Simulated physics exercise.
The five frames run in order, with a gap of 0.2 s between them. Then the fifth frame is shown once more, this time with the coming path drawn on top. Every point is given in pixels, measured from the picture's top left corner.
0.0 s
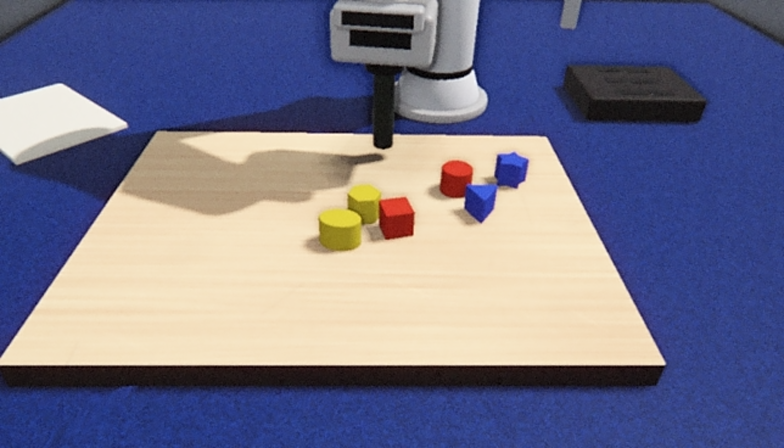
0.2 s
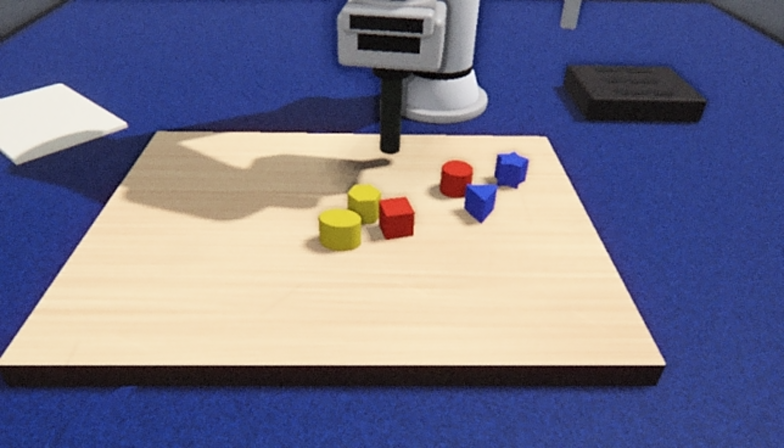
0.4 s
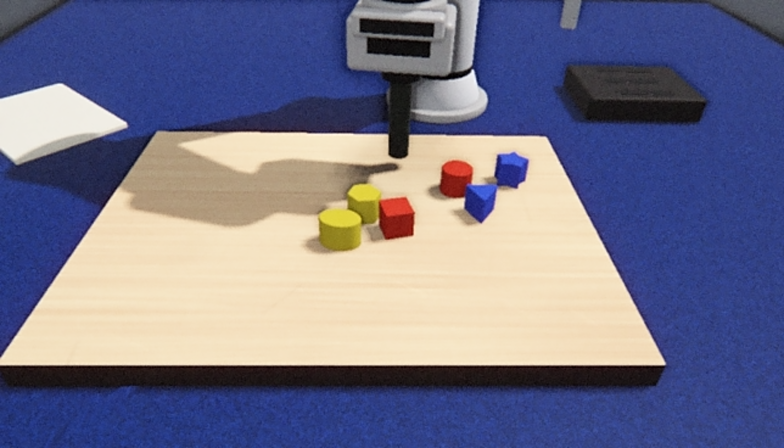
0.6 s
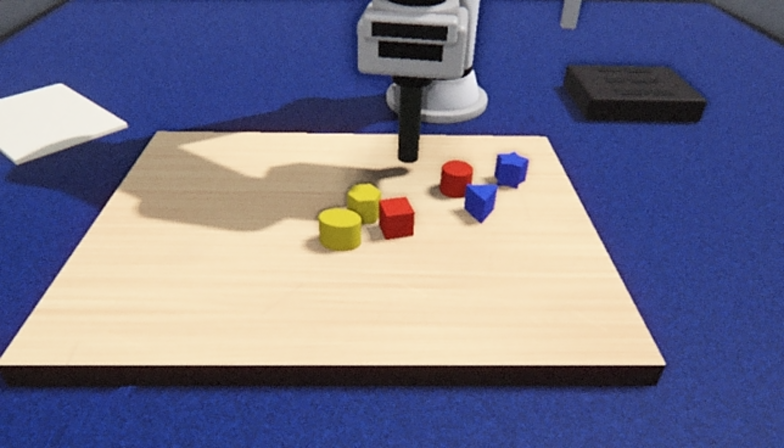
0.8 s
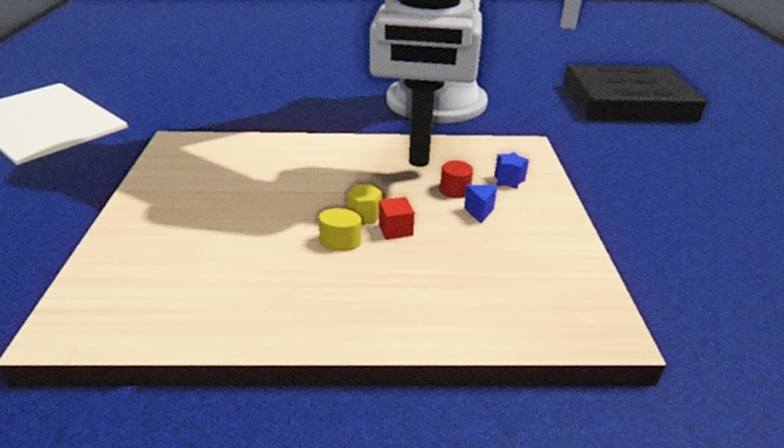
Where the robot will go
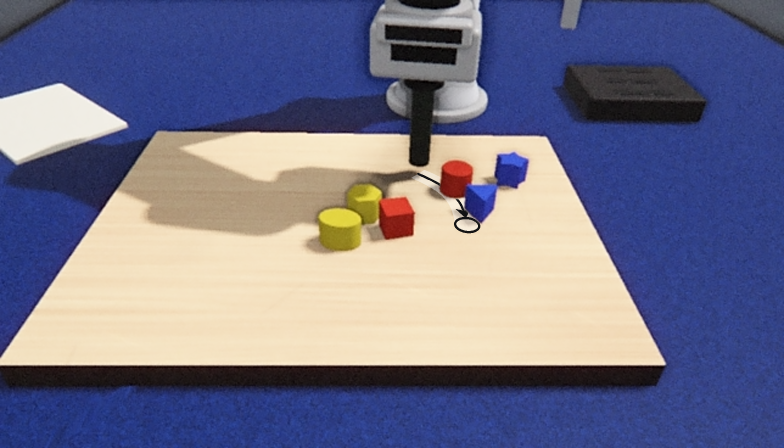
The footage shows a robot arm's black tool moving slightly right and toward the viewer above a wooden board, nearing a red cylinder, while the red, blue and yellow blocks on the board stay still.
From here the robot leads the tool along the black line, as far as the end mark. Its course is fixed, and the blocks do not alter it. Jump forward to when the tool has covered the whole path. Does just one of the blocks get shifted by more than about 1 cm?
I'd say no.
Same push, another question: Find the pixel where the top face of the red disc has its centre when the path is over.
It should be at about (492, 181).
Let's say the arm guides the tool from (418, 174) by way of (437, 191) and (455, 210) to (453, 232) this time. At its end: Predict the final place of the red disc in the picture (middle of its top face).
About (478, 174).
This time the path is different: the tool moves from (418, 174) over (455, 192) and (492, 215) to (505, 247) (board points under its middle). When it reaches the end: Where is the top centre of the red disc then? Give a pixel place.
Put as a pixel place, it's (524, 189).
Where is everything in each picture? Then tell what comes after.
In the first frame, tool's lower end (383, 145); red disc (458, 167); blue triangle (483, 190); blue star block (513, 158).
In the second frame, tool (390, 150); blocks still.
In the third frame, tool (398, 155); blocks still.
In the fourth frame, tool (408, 159); blocks still.
In the fifth frame, tool (419, 163); red disc (458, 167); blue triangle (483, 190); blue star block (513, 158).
Drawn move, from (418, 174) via (443, 187) and (460, 204), ending at (467, 225).
On the path given first. One third of the way, tool (445, 175); red disc (470, 172).
Two thirds of the way, tool (462, 193); red disc (492, 181); blue triangle (490, 196), turned 15° clockwise.
At the end, tool (469, 213); red disc (492, 181); blue triangle (501, 203), turned 35° anticlockwise; blue star block still.
